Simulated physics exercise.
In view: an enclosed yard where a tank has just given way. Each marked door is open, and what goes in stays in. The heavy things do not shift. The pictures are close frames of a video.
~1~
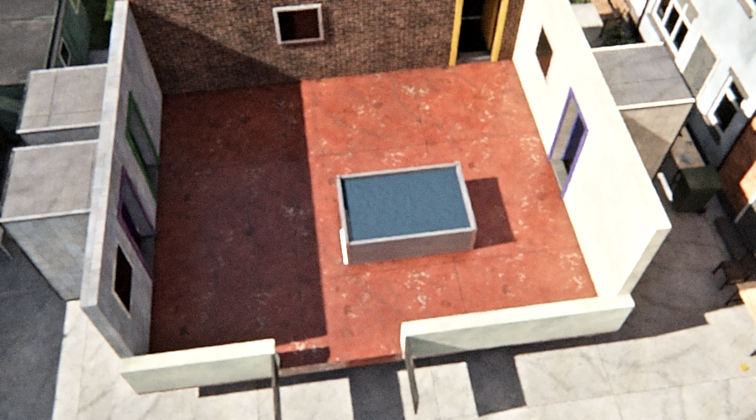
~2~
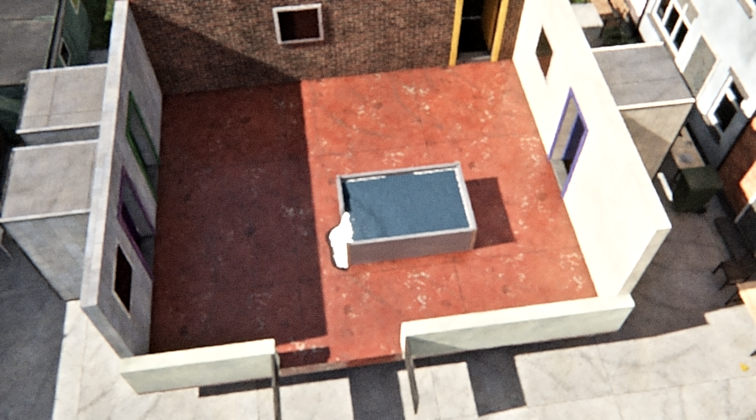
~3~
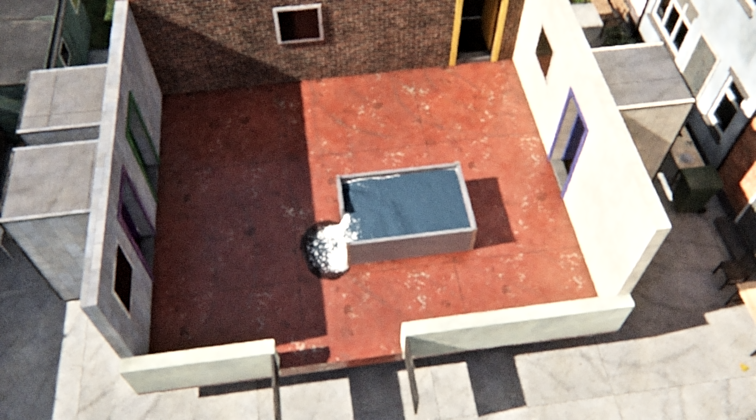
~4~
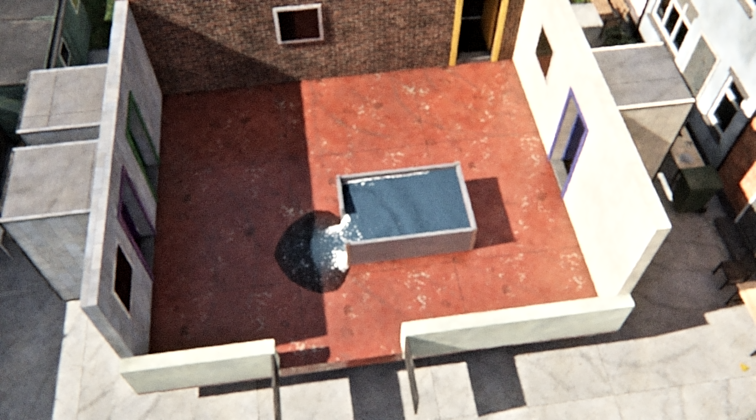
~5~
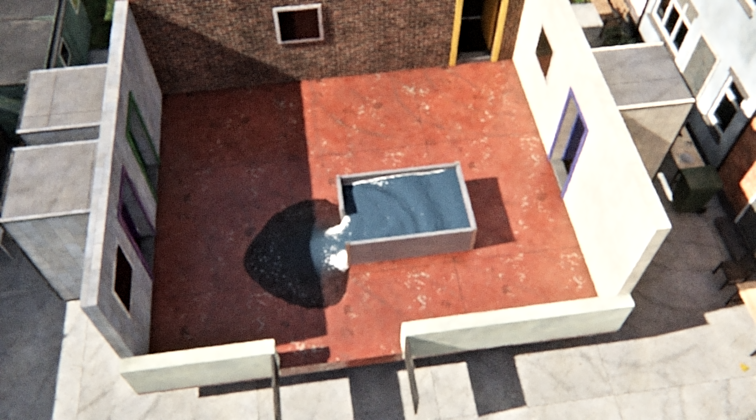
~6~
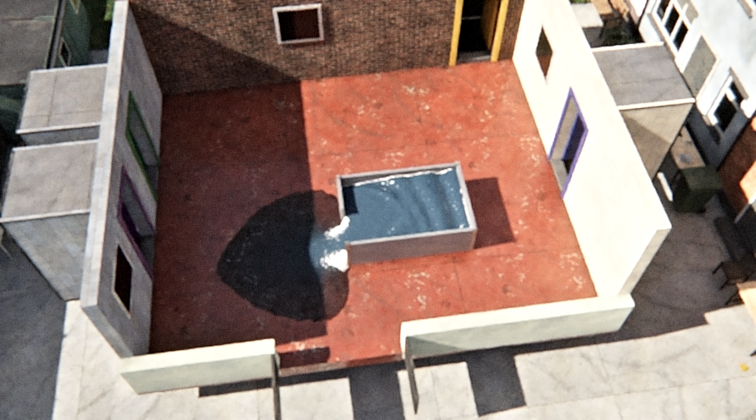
A walled yard with a red, worn floor is seen from high above by a still camera, with a brick wall at the back and paler walls at the sides and front. Near the middle stands a grey-rimmed rectangular tank of blue water, a shadow covering the floor's left part. White water bursts from the tank's left end, then spreads leftward across the floor as a widening dark pool while ripples cross the tank.
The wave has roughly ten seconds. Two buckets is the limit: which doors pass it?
In the end: The blue door holds within the limit; the purple door floods; the green door floods; the yellow door holds within the limit.
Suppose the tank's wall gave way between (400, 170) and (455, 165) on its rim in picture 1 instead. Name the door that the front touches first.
That is the door marked yellow.
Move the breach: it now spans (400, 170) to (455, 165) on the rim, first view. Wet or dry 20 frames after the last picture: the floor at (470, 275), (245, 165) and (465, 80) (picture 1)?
As listed: Not flooded, dry, wet.
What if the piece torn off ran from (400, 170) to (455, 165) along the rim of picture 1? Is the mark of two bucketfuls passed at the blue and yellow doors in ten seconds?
One by one: Blue is under; yellow floods.
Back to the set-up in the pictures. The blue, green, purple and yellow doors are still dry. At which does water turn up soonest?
That is the purple one.
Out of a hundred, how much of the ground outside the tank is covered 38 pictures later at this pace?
Near 40 in a hundred.
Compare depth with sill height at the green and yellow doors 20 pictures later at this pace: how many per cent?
In turn 220 and 0 per cent.
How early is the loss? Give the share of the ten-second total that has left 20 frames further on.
Some 45 per cent.
A moment on, water covers 20 % of the floor; the blue door not reached, the purple door wet at the sill, nothing in, the green door not reached, the yellow door not reached.
Next, water covers 25 % of the floor; the blue door not reached, the purple door over two buckets in, the green door wet at the sill, nothing in, the yellow door not reached.
Then, water covers 30 % of the floor; the blue door not reached, the purple door far over two buckets in, the green door over two buckets in, the yellow door not reached.
Later, water covers 40 % of the floor; the blue door not reached, the purple door far over two buckets in, the green door over two buckets in, the yellow door not reached.
In the end, water covers 60 % of the floor; the blue door not reached, the purple door far over two buckets in, the green door over two buckets in, the yellow door not reached.
